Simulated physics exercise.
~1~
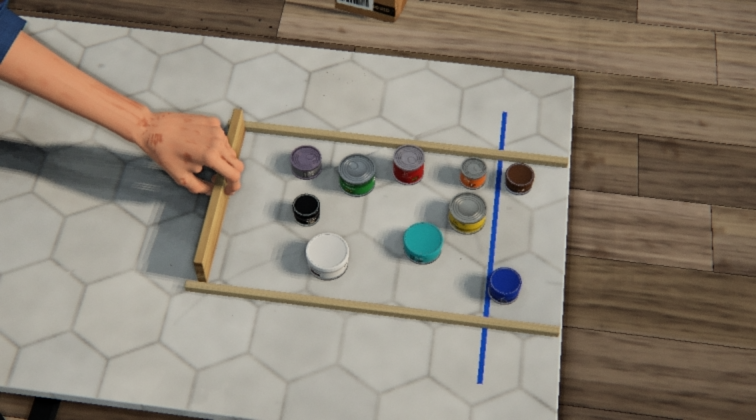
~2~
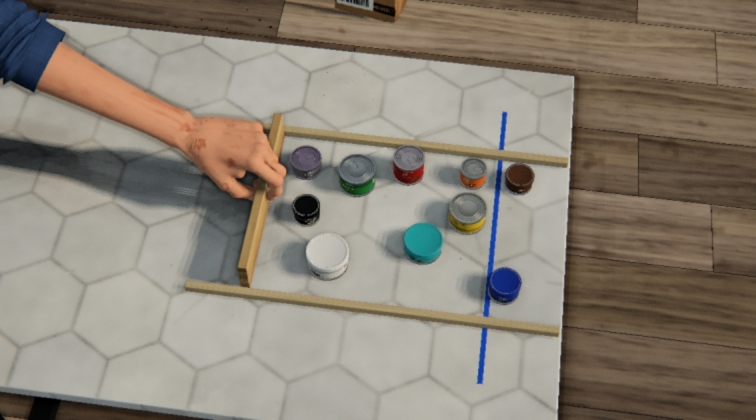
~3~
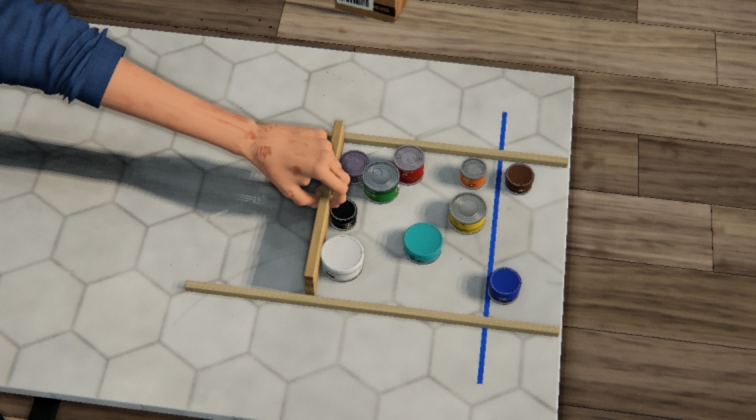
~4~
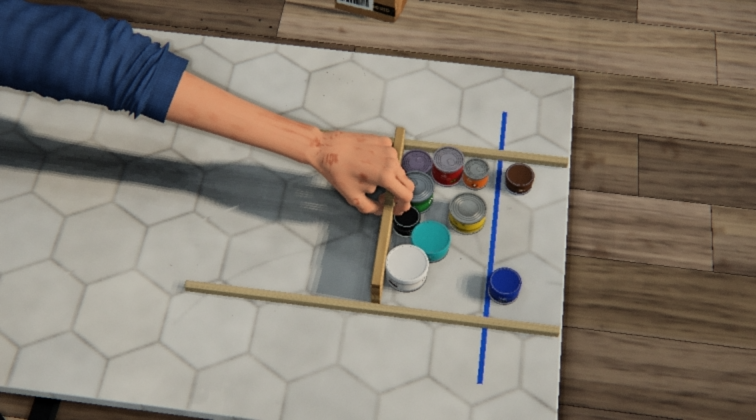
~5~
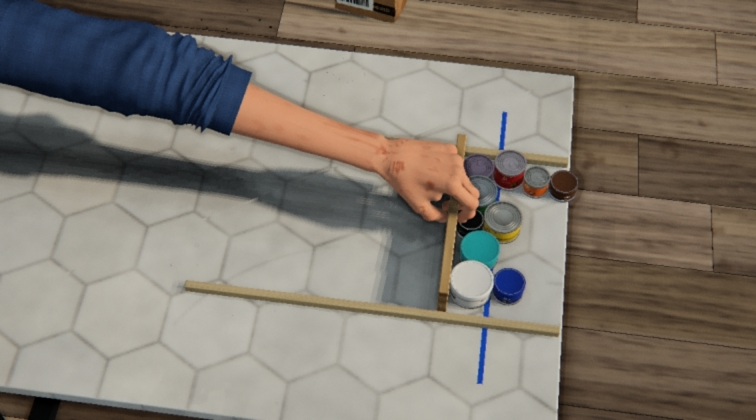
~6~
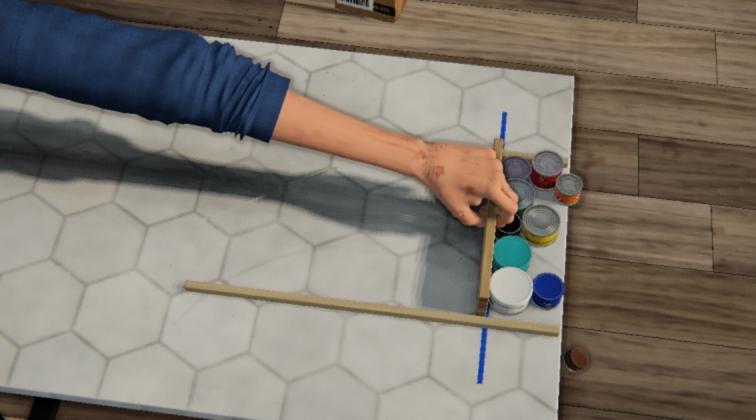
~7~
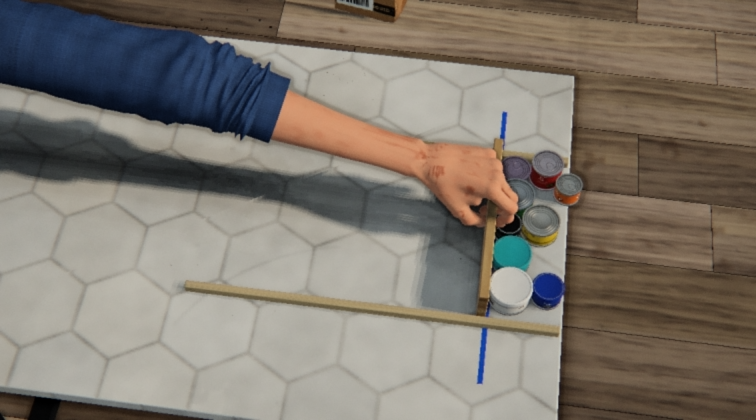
On a tiled tabletop, a hand pushes small pots right with a board until one falls off.
